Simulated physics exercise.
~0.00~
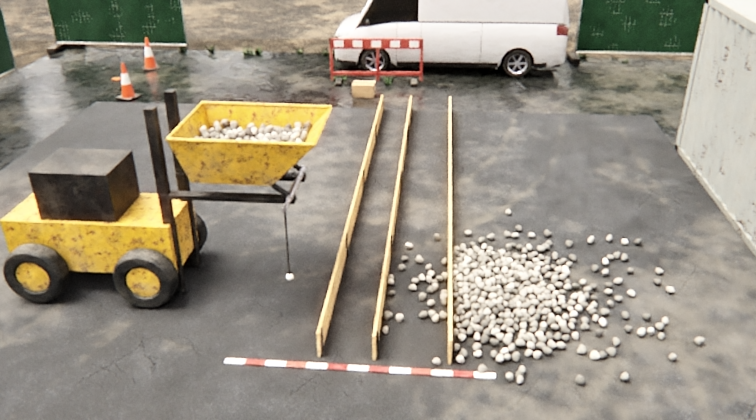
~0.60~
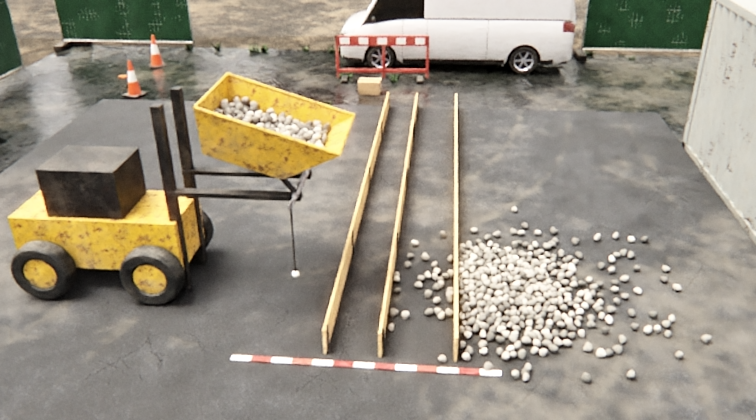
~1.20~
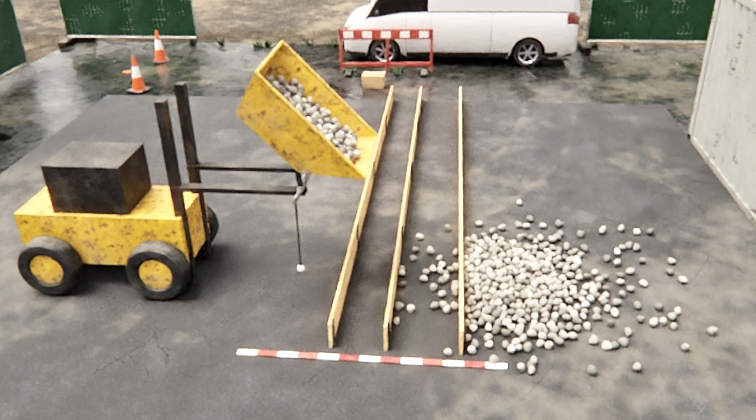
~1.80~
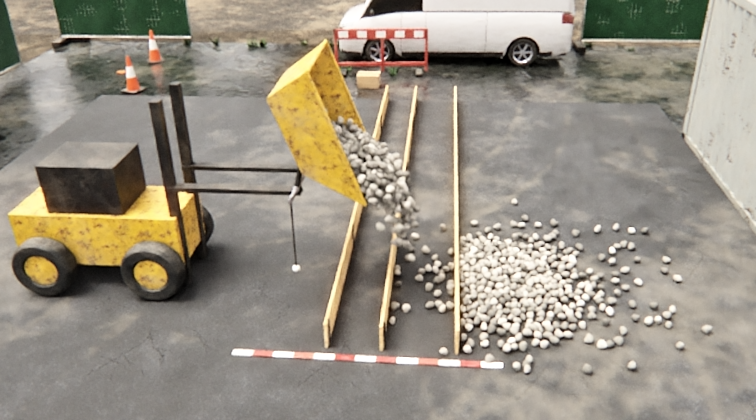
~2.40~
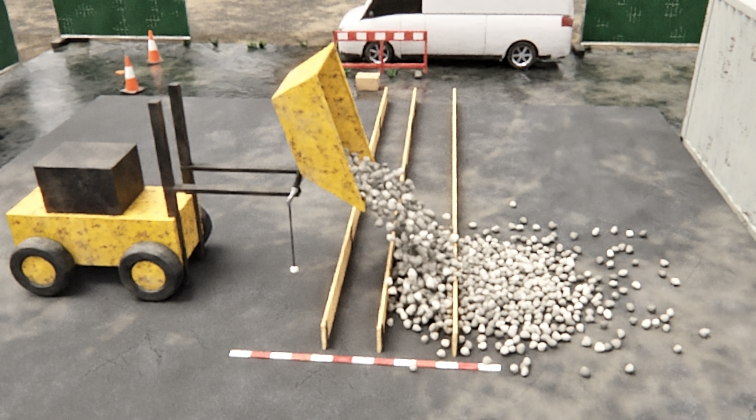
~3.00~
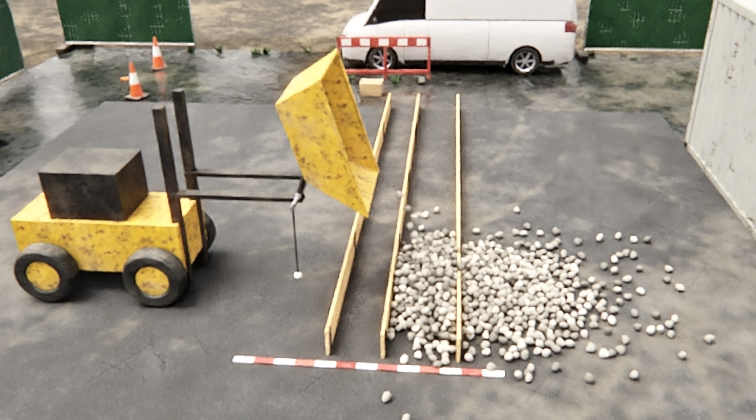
Yellow forklift tipping its skip rightward, pouring grey stones between upright boards until it hangs empty beside the enlarged loose heap.
